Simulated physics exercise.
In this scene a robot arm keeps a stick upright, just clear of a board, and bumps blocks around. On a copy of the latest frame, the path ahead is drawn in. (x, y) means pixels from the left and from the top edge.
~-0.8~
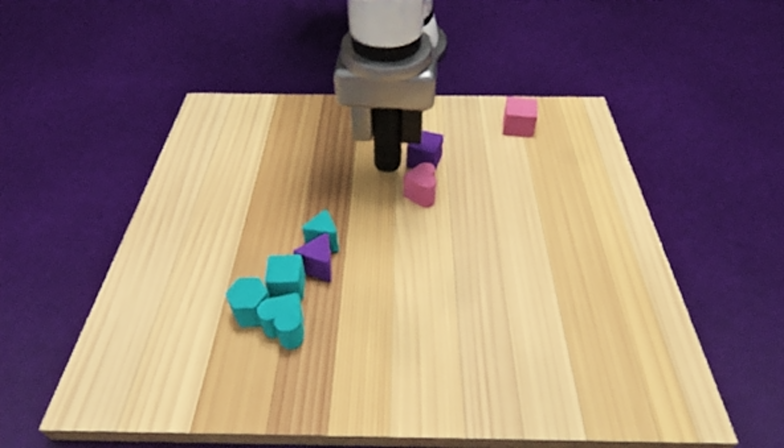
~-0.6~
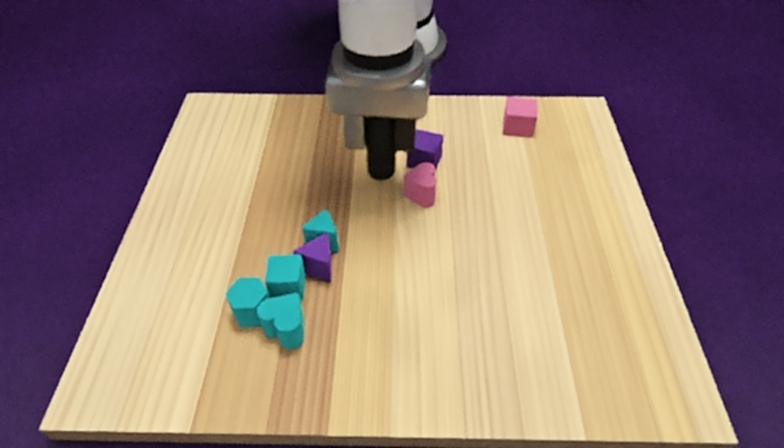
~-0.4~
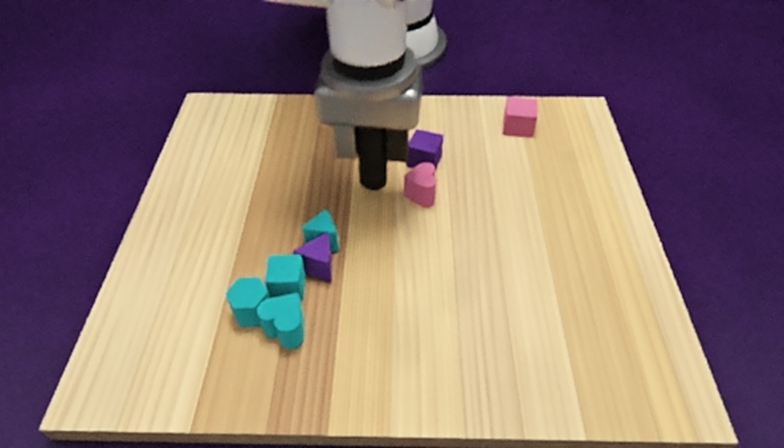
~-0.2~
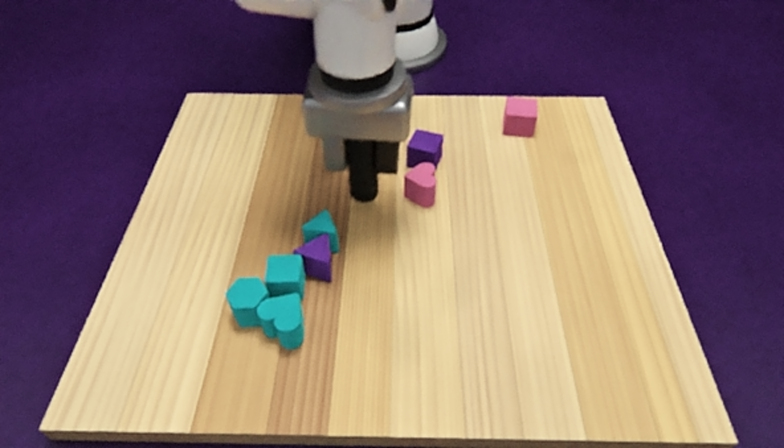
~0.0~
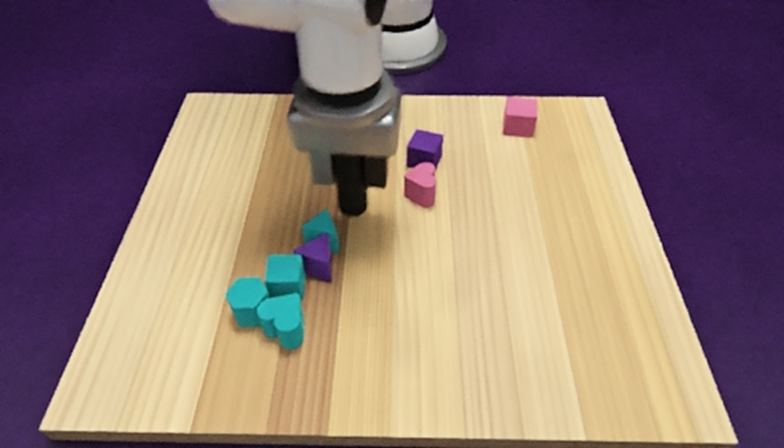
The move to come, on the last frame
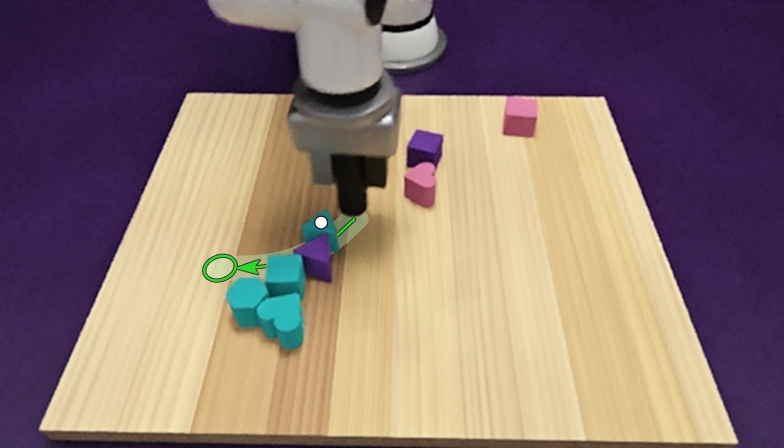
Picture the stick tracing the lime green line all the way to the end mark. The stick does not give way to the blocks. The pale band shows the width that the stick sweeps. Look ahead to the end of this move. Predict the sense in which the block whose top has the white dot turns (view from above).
The twist is anticlockwise.
The drawn path runs from (354, 219) by way of (320, 247) and (272, 265) to (220, 268); the dot is on the turquoise triangular block.
One third of the way, stick (317, 236); purple triangular block (317, 251); turquoise triangular block (291, 241), turned 35° anticlockwise.
Two thirds of the way, stick (268, 254); turquoise square piece (280, 271), turned 15° anticlockwise; purple triangular block (317, 252); turquoise triangular block (240, 259), turned 25° anticlockwise.
At the end, stick (215, 256); turquoise hexagon not moved; turquoise square piece (280, 271), turned 15° anticlockwise; purple triangular block (317, 252); turquoise triangular block (203, 270), turned 60° anticlockwise.
